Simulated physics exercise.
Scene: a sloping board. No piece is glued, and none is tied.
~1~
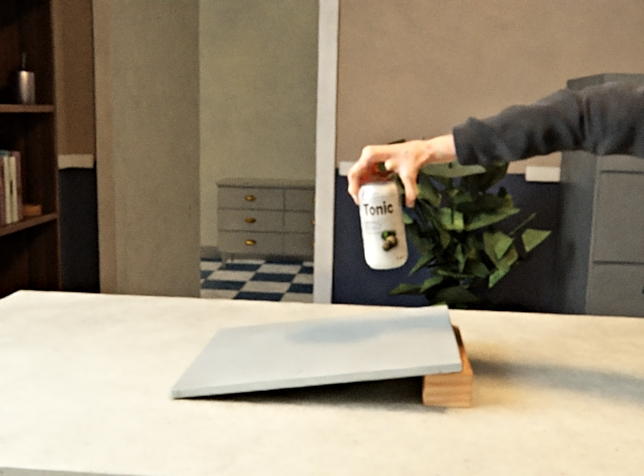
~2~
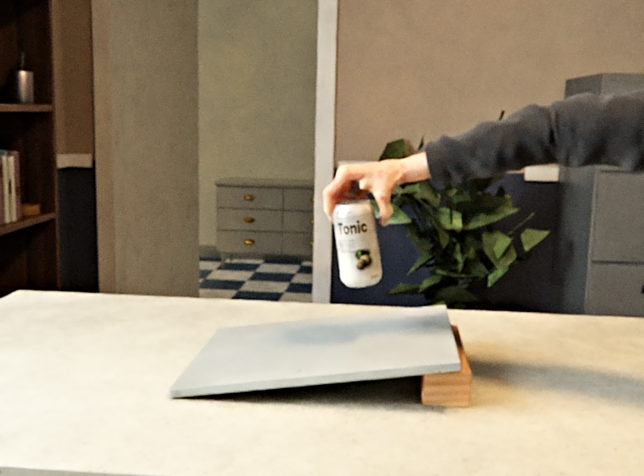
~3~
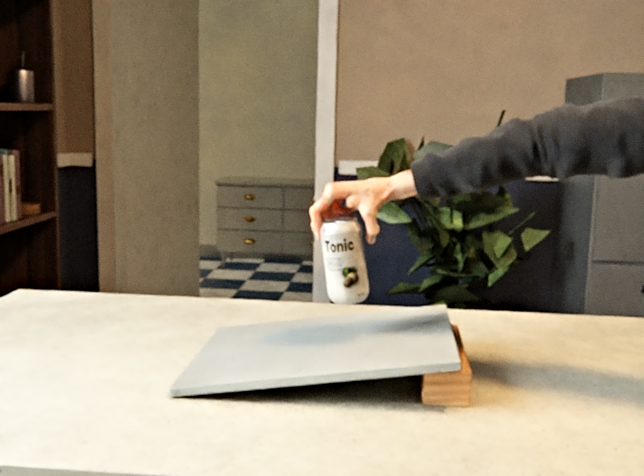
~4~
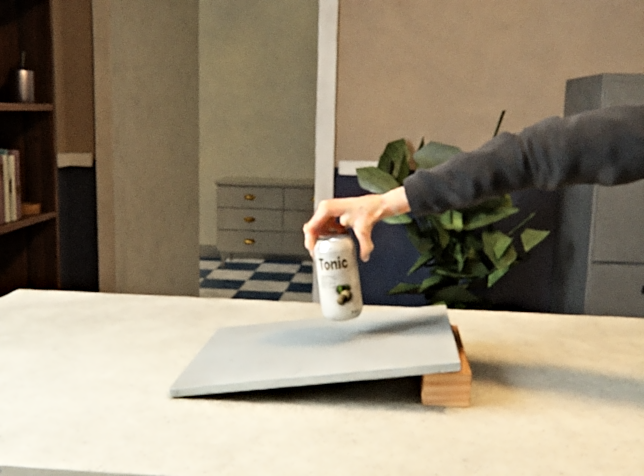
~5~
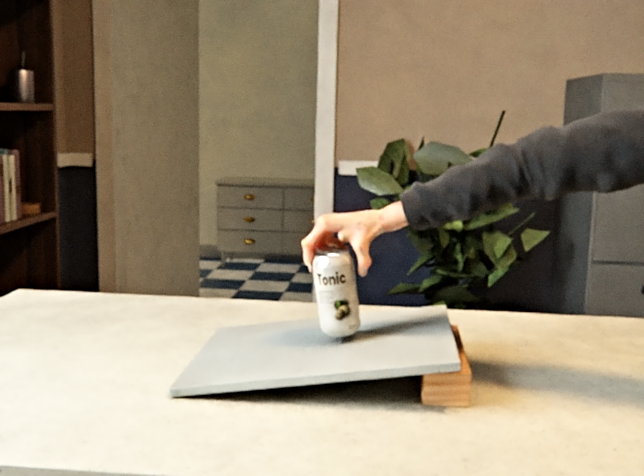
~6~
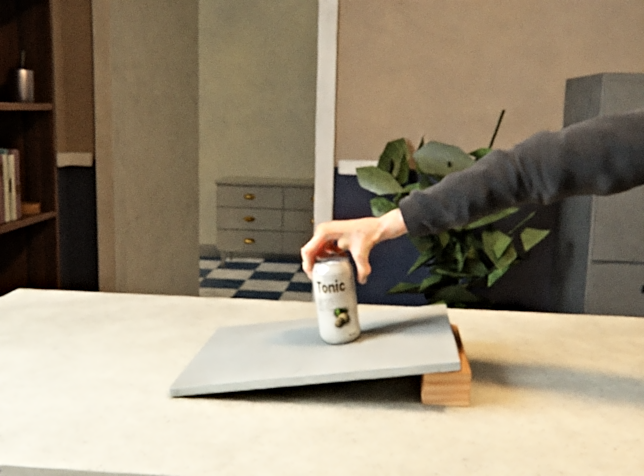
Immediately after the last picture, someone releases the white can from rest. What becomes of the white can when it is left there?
Once it's free, it sits steady.
Then, 0.20 s past the last view, nothing moves.
Then, 0.50 s past the last view, white can resting near (336, 300).
Finally, it is still in place. Final places as the last picture's camera would see them, white can near (336, 300). The white can stays where it is put.
